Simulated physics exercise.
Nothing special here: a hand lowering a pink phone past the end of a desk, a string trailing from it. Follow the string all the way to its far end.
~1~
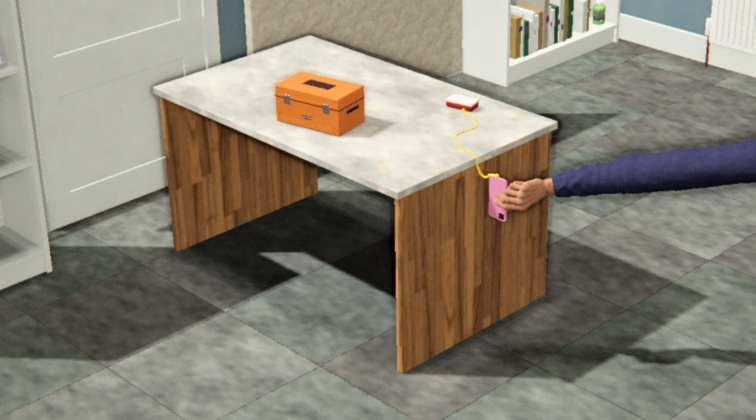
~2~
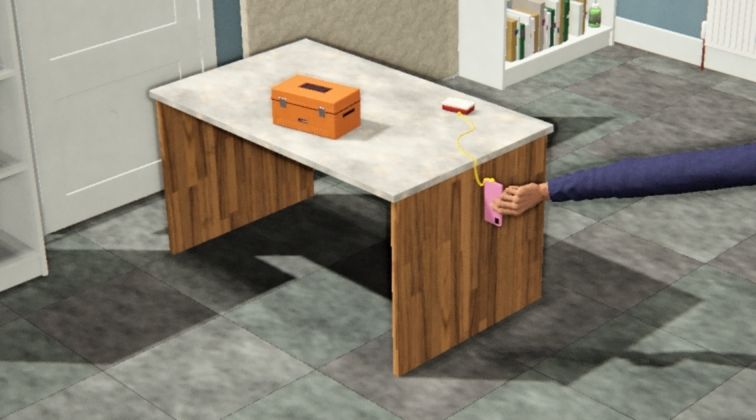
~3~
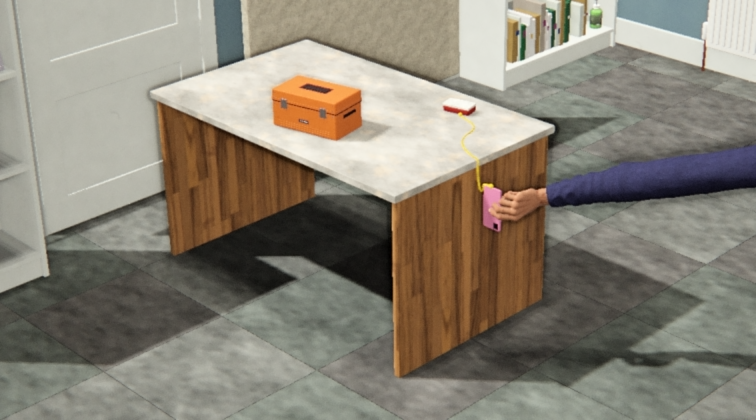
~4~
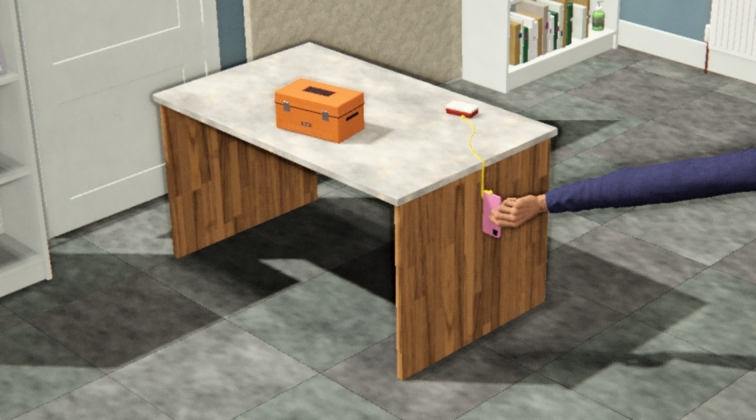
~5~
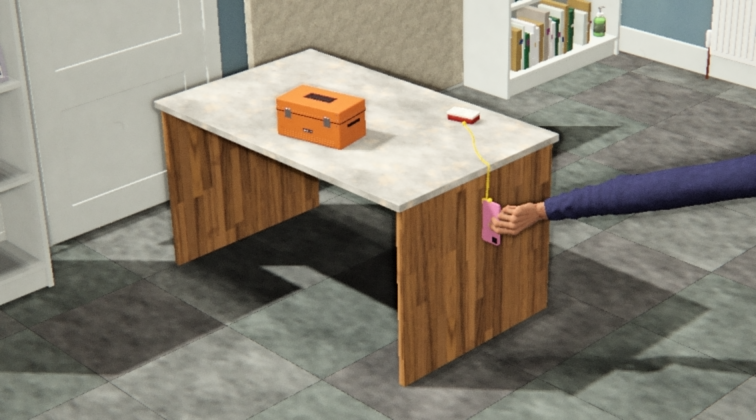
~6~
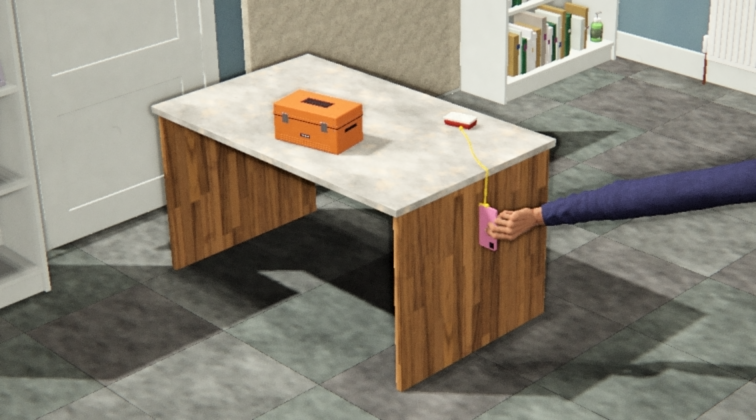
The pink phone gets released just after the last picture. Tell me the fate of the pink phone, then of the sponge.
The pink phone goes all the way down; the sponge is yanked off.
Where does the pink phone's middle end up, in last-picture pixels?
It ends up somewhere near (506, 349).
Then, 0.26 s after the last picture, phone below the edge near (487, 278); toolbox unmoved; sponge tugged along near (465, 128).
Then, 0.46 s after the last picture, phone on the floor near (496, 344); toolbox unmoved; sponge over the edge.
Then, 0.68 s after the last picture, phone on the floor near (505, 348); toolbox unmoved; sponge down on the floor.
At rest, phone on the floor near (506, 349); toolbox unmoved; sponge down on the floor. The pink phone lands on the floor and the sponge follows it down.
